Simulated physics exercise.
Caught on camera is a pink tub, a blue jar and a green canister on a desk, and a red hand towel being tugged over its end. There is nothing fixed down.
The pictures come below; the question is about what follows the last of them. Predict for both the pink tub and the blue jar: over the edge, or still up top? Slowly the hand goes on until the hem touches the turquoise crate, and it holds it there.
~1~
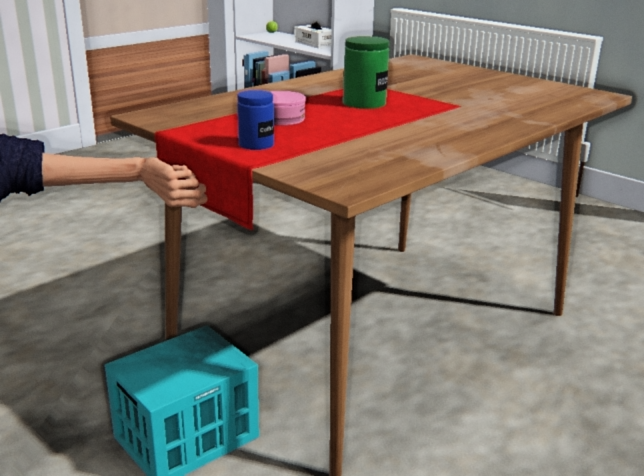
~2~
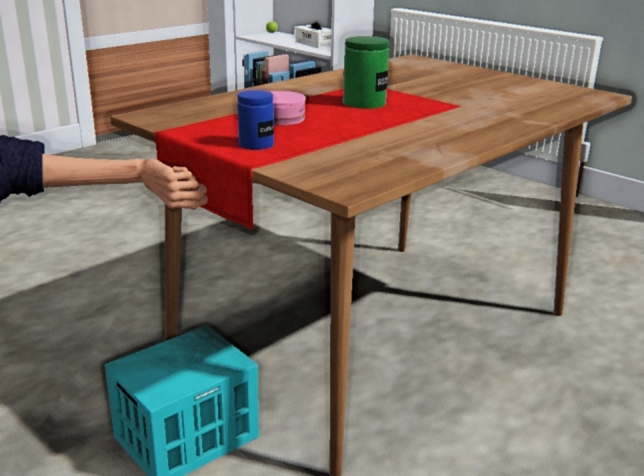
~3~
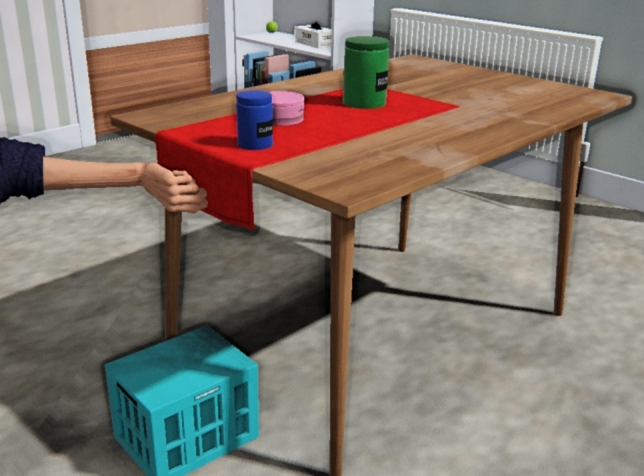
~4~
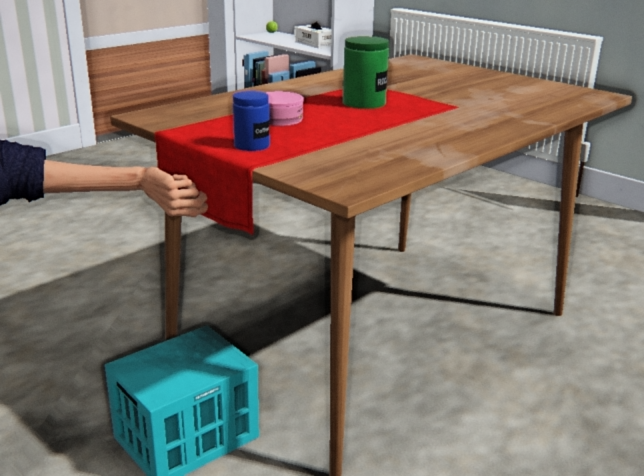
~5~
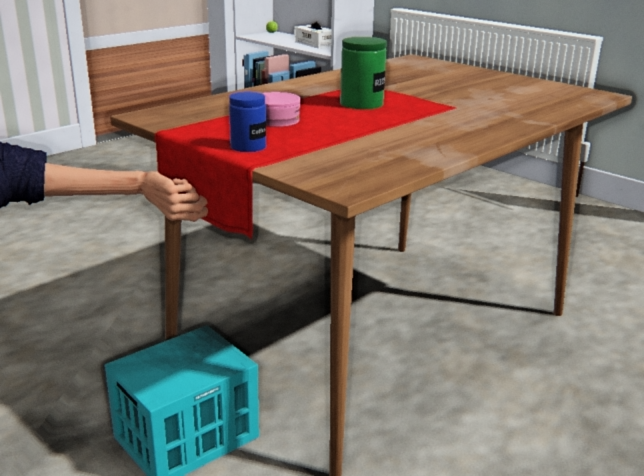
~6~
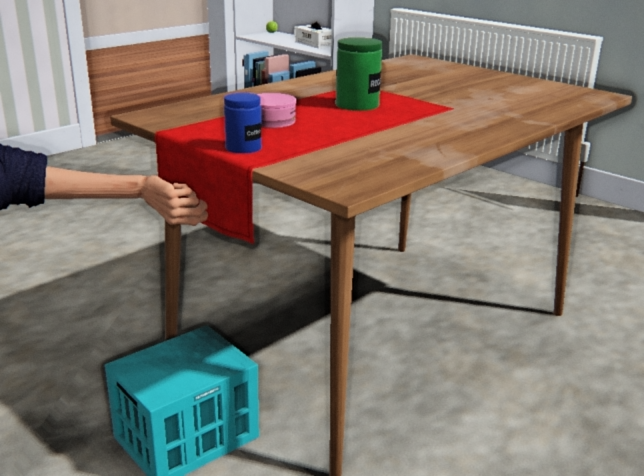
Prediction: The pink tub goes over the edge; the blue jar goes over the edge.
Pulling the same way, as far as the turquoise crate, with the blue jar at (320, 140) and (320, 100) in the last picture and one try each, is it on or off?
Try 1: Still in place. Try 2: Lost off the top.
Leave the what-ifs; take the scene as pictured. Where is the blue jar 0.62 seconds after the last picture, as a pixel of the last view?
Roughly at (178, 249) in the last view.
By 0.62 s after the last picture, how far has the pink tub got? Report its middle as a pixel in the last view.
I'd say close to (239, 118).
Then, 0.62 s later than the last view, hem going down; tub carried along near (239, 118); jar over the edge.
Then, 1.48 s later than the last view, hem going down; tub carried along near (189, 129); jar down below near (170, 347).
Finally, hem on the crate; tub down below near (160, 321); jar down below near (170, 347). The pink tub is carried off the end and the blue jar falls off.
